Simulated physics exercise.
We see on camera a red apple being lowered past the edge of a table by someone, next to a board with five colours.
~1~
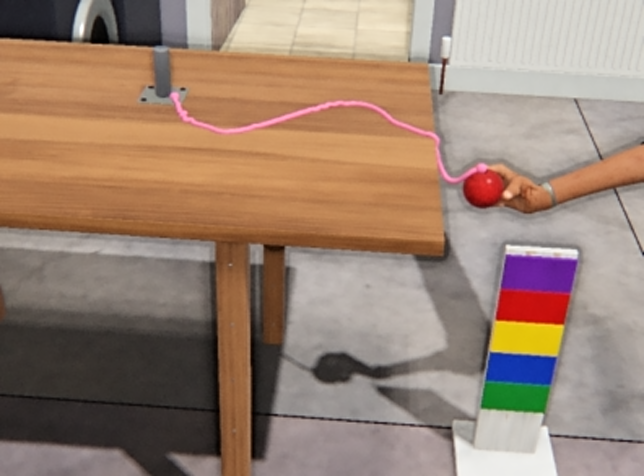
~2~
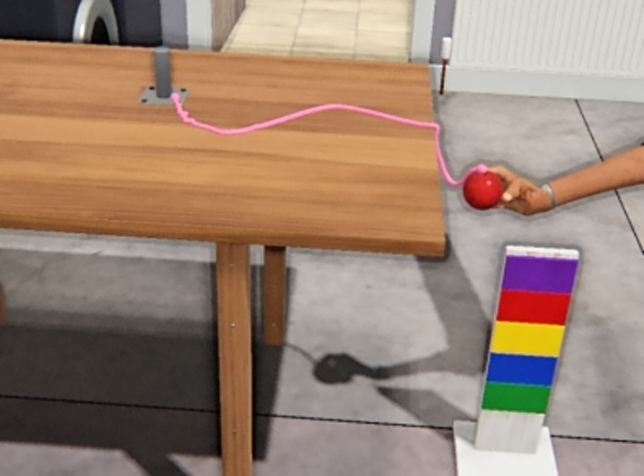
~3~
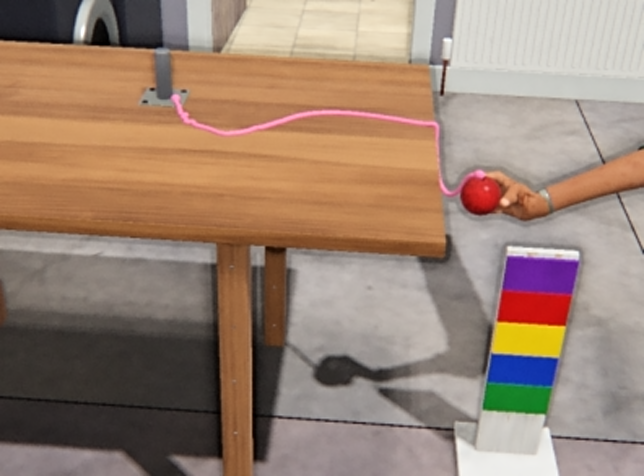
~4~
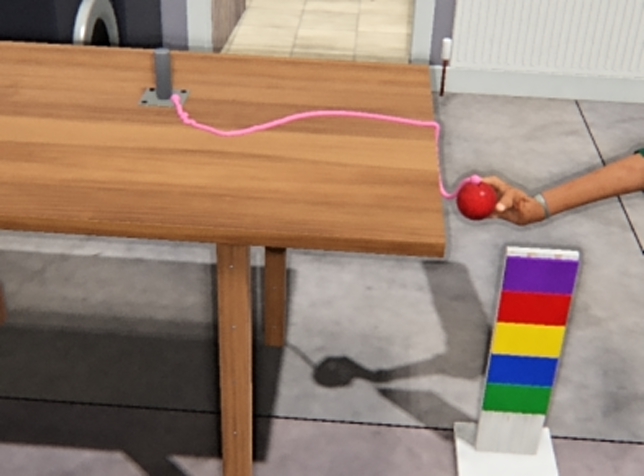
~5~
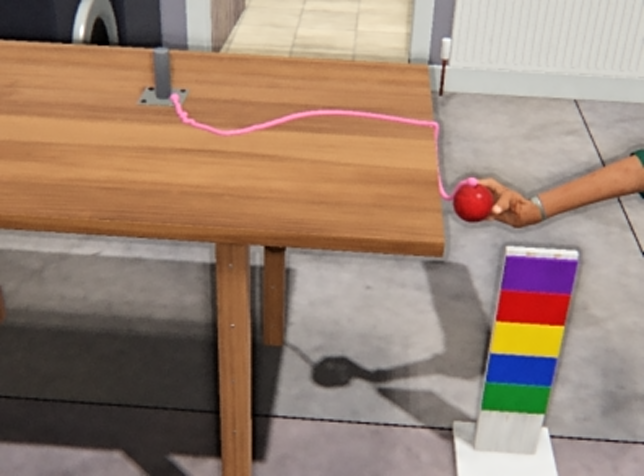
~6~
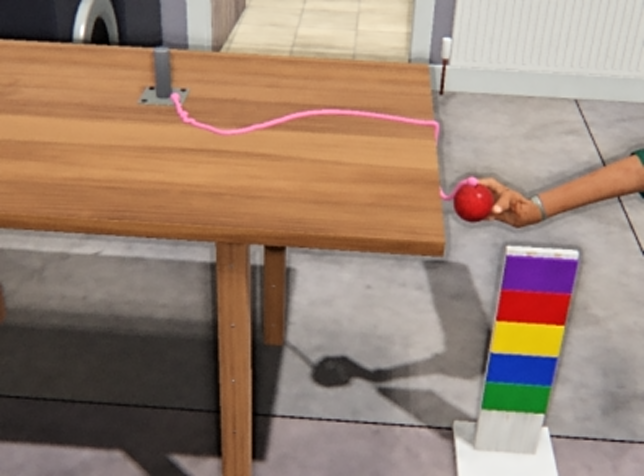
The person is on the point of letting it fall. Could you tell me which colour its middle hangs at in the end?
Its middle hangs at yellow.
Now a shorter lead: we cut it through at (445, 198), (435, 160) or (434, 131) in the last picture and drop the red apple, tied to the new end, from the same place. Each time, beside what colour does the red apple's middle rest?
Each try in turn: Red; purple; no band.
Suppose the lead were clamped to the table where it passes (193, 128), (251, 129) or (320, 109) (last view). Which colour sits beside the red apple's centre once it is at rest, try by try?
Red, then red, then purple.
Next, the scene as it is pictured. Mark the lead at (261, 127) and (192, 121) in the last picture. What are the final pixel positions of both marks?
They go to (320, 122) and to (243, 108).
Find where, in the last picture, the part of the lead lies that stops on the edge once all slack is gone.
Check around (371, 116) - that's where it is.
Soon after, apple near (454, 321); level with yellow.
After that, apple near (393, 311); level with yellow.
And then, apple near (428, 327); level with yellow.
In the end, apple near (417, 328); level with yellow. Its middle rests at the yellow band.
